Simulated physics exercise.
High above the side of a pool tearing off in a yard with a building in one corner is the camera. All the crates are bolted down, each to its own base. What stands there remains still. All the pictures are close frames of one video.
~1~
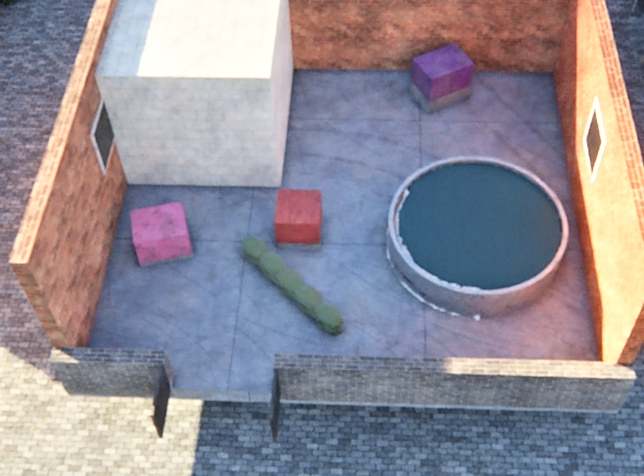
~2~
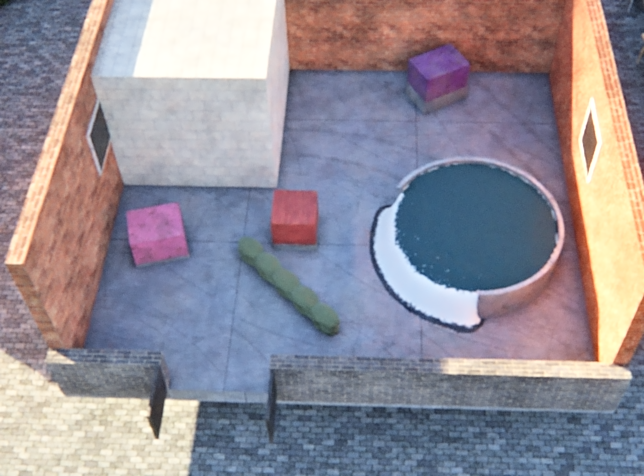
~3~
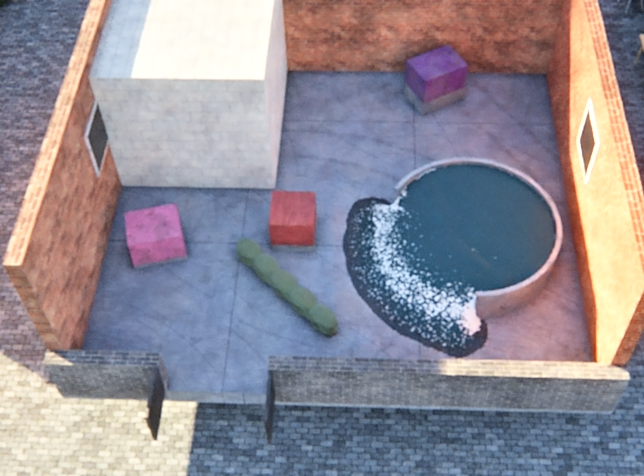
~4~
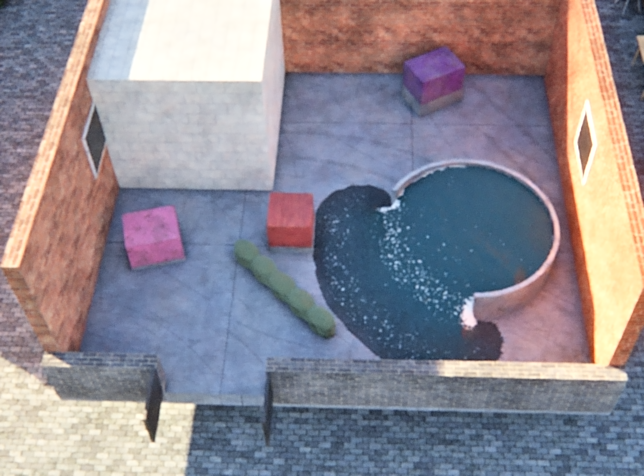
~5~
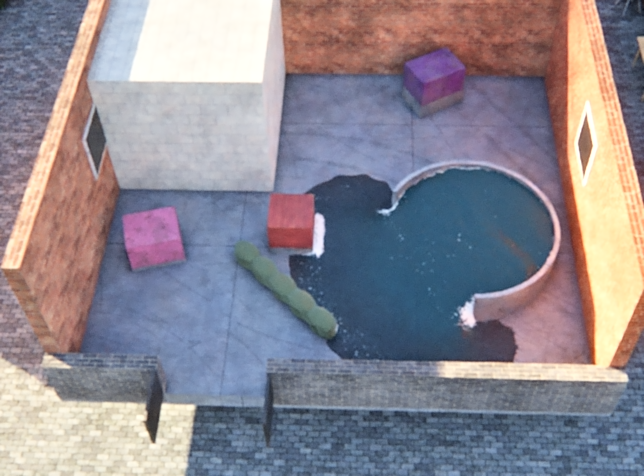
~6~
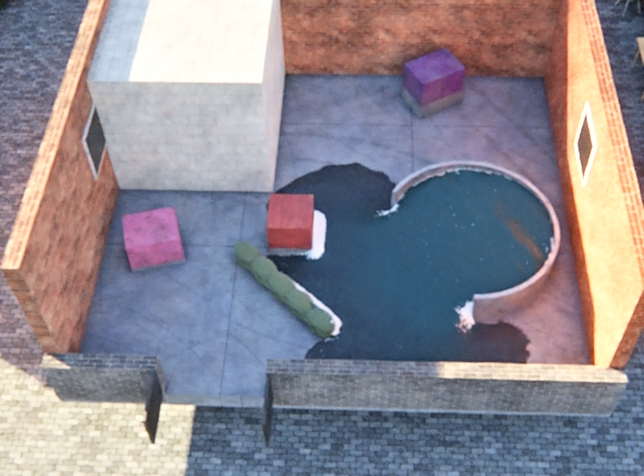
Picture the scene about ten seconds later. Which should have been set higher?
Outcome: The purple crate remains clear of the water all along; the pink crate doesn't remain clear of the water all along; the red crate doesn't remain clear of the water all along.
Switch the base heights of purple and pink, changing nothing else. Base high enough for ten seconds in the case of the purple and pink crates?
Briefly, the purple crate is inundated and the pink crate is left untouched.
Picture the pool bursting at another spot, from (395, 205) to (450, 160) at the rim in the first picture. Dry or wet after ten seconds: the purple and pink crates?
Purple crate is reached; pink crate is reached.
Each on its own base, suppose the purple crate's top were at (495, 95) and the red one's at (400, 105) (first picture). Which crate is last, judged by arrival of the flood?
That is the purple-painted one.
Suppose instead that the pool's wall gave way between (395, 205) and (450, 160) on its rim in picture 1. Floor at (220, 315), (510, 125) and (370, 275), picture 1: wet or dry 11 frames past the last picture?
Going through them in turn: Still unsoaked, then still unsoaked, then still unsoaked.
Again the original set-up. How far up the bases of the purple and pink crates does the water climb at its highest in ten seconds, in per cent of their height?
Around 50 in a hundred for the first and 220 in a hundred for the second.
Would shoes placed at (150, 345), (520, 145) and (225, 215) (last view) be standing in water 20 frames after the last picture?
Going through them one by one, the first is waterlogged, the second spared and the third waterlogged.
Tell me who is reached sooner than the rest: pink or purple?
I reckon it's the pink-painted one.
A moment on, water covers 30 % of the floor; the purple crate not reached, the pink crate not reached, the red crate water round its plinth.
Next, water covers 50 % of the floor; the purple crate not reached, the pink crate not reached, the red crate water round its plinth.
Then, water covers 75 % of the floor; the purple crate not reached, the pink crate water round its plinth, the red crate water round its plinth.
Later, water covers 90 % of the floor; the purple crate water round its plinth, the pink crate water round its plinth, the red crate water round its plinth.
In the end, water covers 100 % of the floor; the purple crate stayed above the water, the pink crate was topped, the red crate was topped.
